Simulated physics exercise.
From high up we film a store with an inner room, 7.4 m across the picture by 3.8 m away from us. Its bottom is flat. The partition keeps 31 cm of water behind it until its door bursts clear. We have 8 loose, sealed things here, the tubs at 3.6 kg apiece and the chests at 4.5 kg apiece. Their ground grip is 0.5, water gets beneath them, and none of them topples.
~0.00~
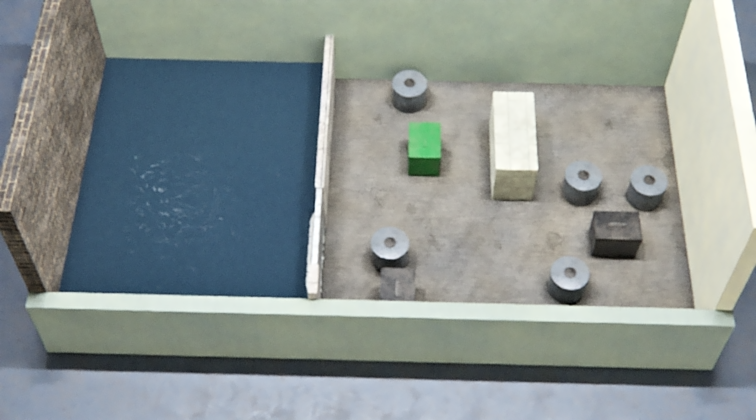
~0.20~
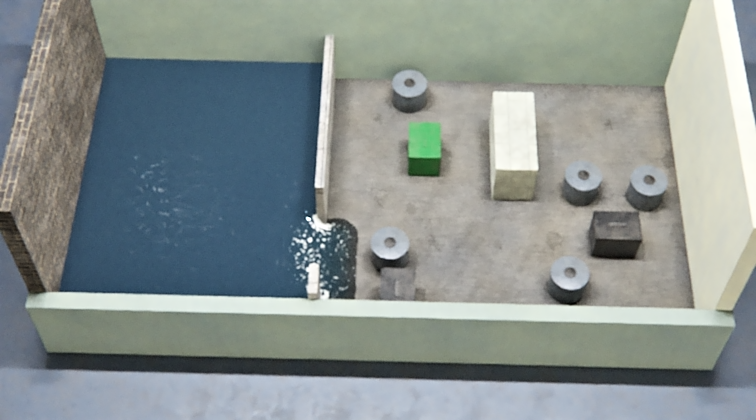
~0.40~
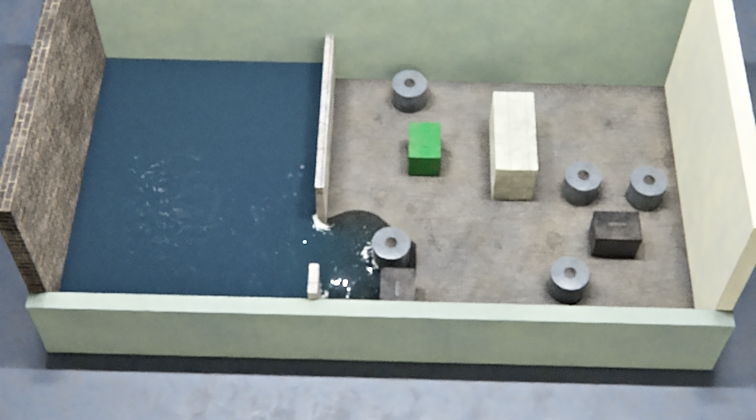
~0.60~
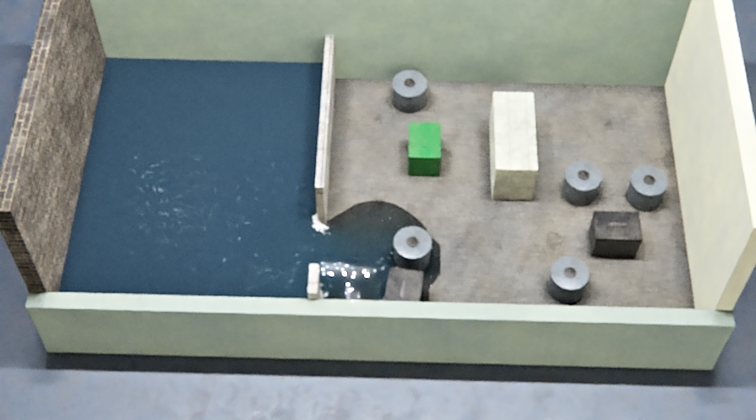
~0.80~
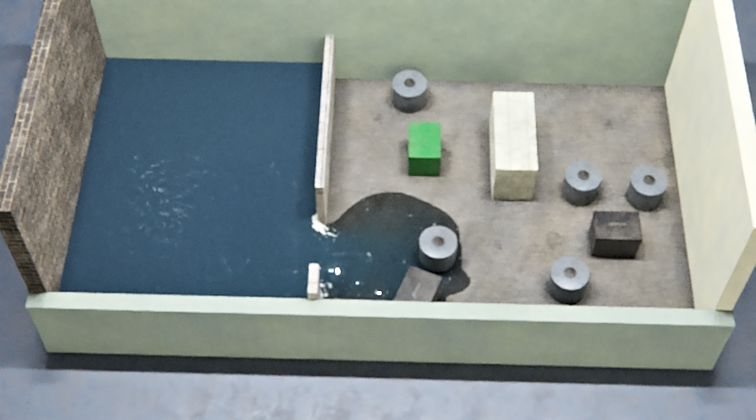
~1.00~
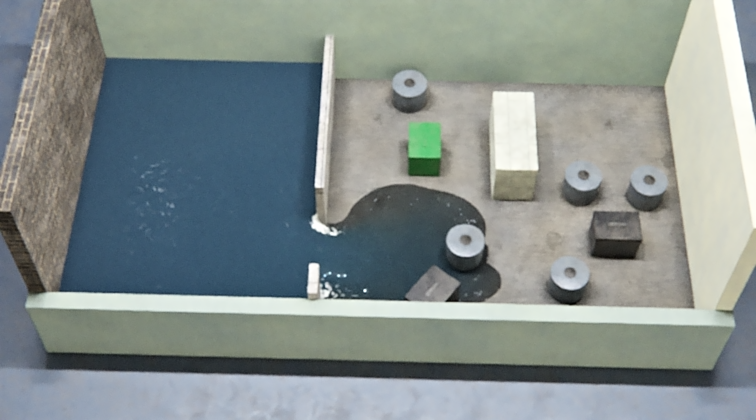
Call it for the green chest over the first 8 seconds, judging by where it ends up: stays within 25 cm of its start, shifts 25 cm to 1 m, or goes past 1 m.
Shifts 25 cm to 1 m.
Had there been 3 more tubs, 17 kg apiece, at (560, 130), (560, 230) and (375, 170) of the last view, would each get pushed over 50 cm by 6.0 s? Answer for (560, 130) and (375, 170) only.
Within, then within.
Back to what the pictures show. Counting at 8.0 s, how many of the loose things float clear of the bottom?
At that time, 8.
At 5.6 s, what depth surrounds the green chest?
Somewhere close to 2 cm.
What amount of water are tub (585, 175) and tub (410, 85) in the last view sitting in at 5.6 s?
Close to 5 and 3 centimetres.
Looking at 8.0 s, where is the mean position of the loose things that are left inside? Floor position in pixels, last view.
I'd put it around (465, 150).
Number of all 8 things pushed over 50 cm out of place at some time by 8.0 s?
By my count, 7.
After 1.6 s the green chest is near (425, 140), 0.0 m from its start, aground; 1 afloat.
After 3.6 s the green chest is near (425, 137), 0.0 m from its start, aground; 5 afloat.
After 5.6 s the green chest is near (422, 126), 0.2 m from its start, afloat; 8 afloat.
After 8.0 s the green chest is near (395, 144), 0.4 m from its start, afloat; 8 afloat.
